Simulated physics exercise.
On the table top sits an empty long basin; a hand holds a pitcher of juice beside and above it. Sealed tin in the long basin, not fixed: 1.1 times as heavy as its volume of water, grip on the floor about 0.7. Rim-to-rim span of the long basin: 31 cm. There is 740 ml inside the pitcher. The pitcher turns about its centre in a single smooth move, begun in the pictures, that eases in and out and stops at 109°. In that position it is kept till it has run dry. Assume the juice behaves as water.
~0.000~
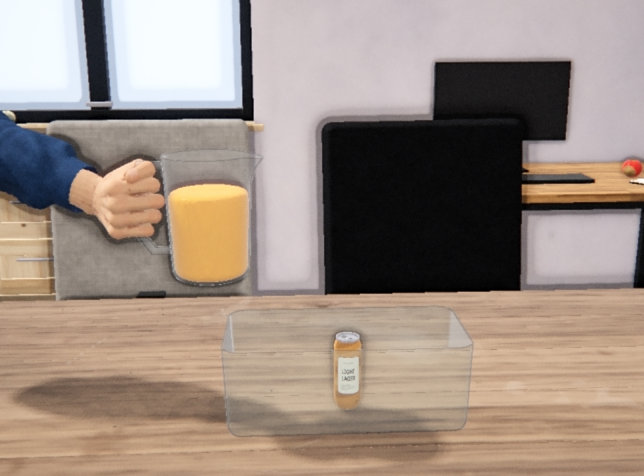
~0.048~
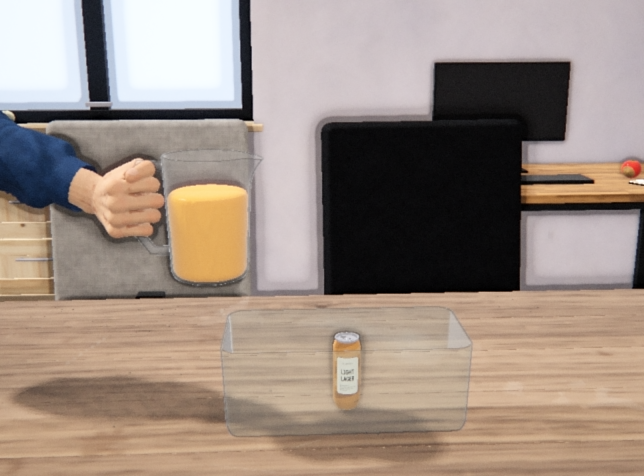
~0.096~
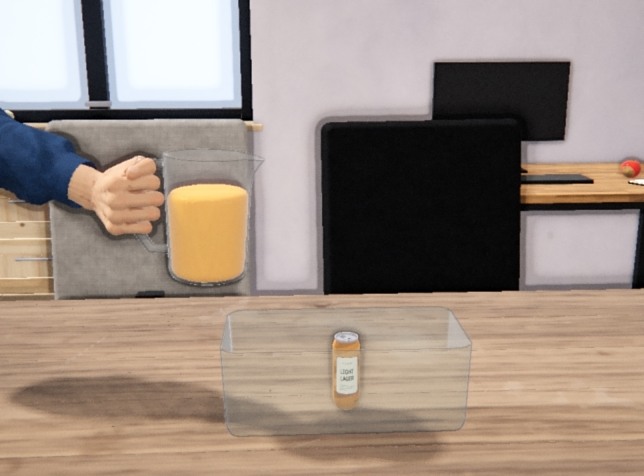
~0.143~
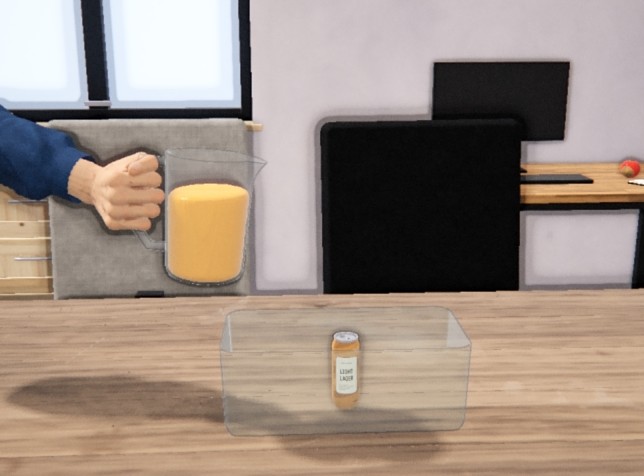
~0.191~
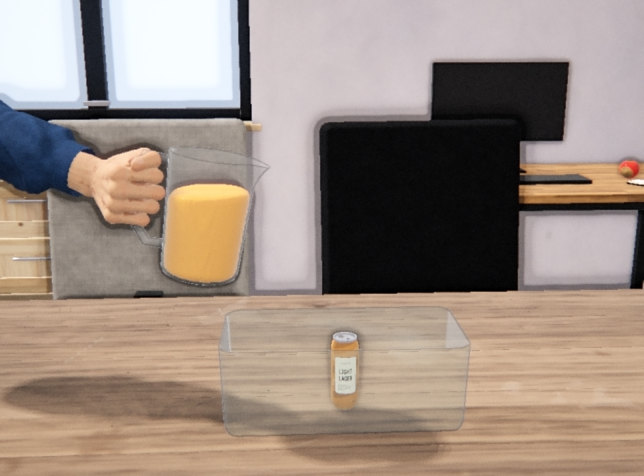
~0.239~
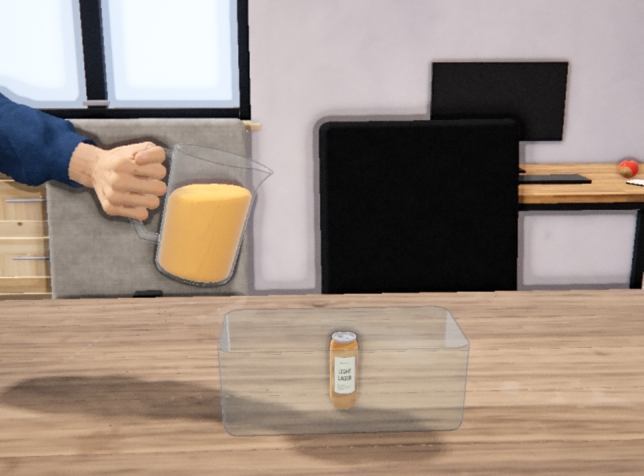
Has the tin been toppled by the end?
Here's my call: It tips.
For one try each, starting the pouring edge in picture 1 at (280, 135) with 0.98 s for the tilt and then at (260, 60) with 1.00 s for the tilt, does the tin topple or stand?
Run one: It tumbles. Run two: It does not tip.
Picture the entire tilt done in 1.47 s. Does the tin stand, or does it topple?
Result: Tin tipped over.
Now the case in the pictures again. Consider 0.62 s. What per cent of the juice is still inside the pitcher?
Around 92 percent.
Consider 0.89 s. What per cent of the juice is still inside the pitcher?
Some 34 per cent.
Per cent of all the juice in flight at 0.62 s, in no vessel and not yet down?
I'd put it at about 9 percent.
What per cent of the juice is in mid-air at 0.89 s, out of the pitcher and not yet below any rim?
Close to 24 per cent.
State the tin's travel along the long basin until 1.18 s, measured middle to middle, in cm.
About 9 cm.
By 0.62 s the tilt is 74° and 91 per cent is still to pour; the tin stands where it began.
By 0.89 s the tilt is 106° and 35 per cent is still to pour; the tin stands 1 cm from where it began.
By 1.18 s the tilt is 109° and 2 per cent is still to pour; the tin leans 57°.
By 1.50 s the tilt is 109° and 0 per cent is still to pour; the tin lies on its side.
At rest the tin lies on its side.
